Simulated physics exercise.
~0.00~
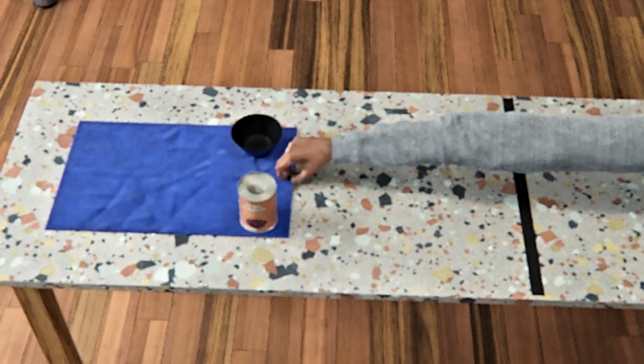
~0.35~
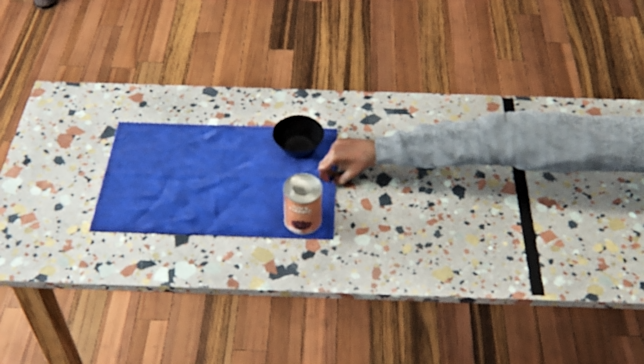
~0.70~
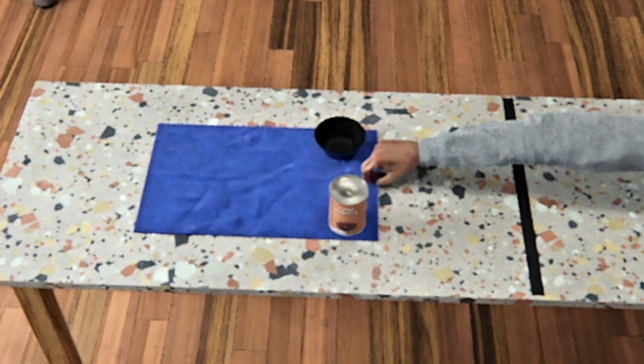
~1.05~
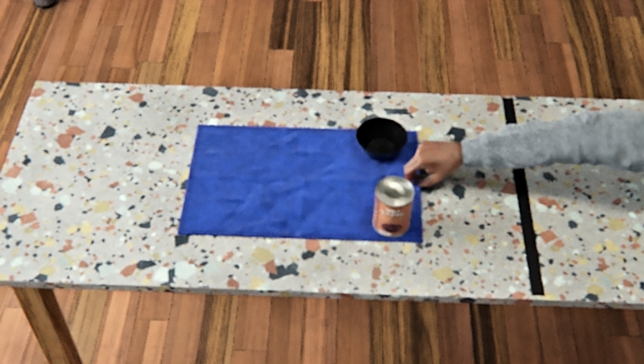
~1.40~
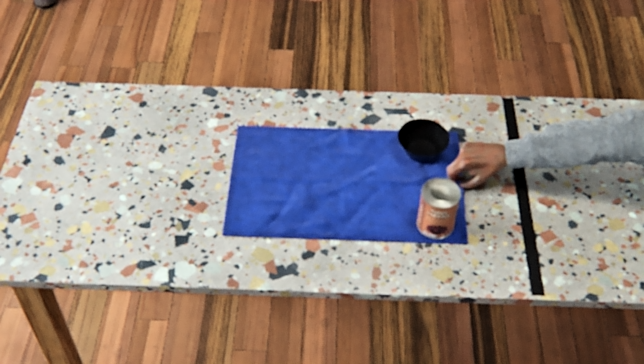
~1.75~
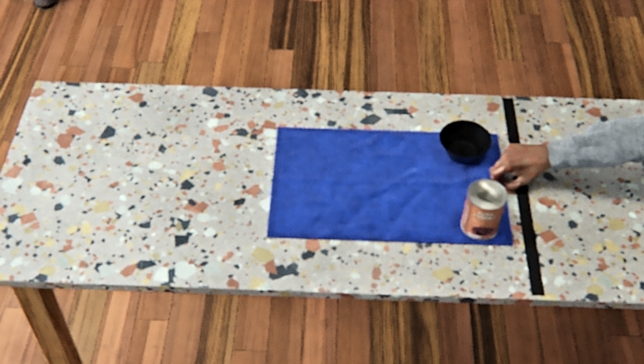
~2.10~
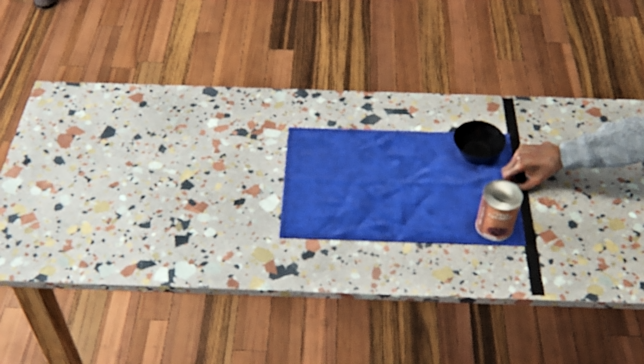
To begin with, a blue pillow case lies on a speckled table, carrying a black bowl and an orange tin near its right edge, where a hand in a grey sleeve grips it. The hand draws the cloth steadily to the right, toward a black strip of tape across the table. The bowl and the tin ride along together, both upright, as the bare tabletop widens on the left. Nearing the tape, the cloth slows and moves only slightly farther. It ends with its hem at the tape, the bowl and the tin still standing on it.
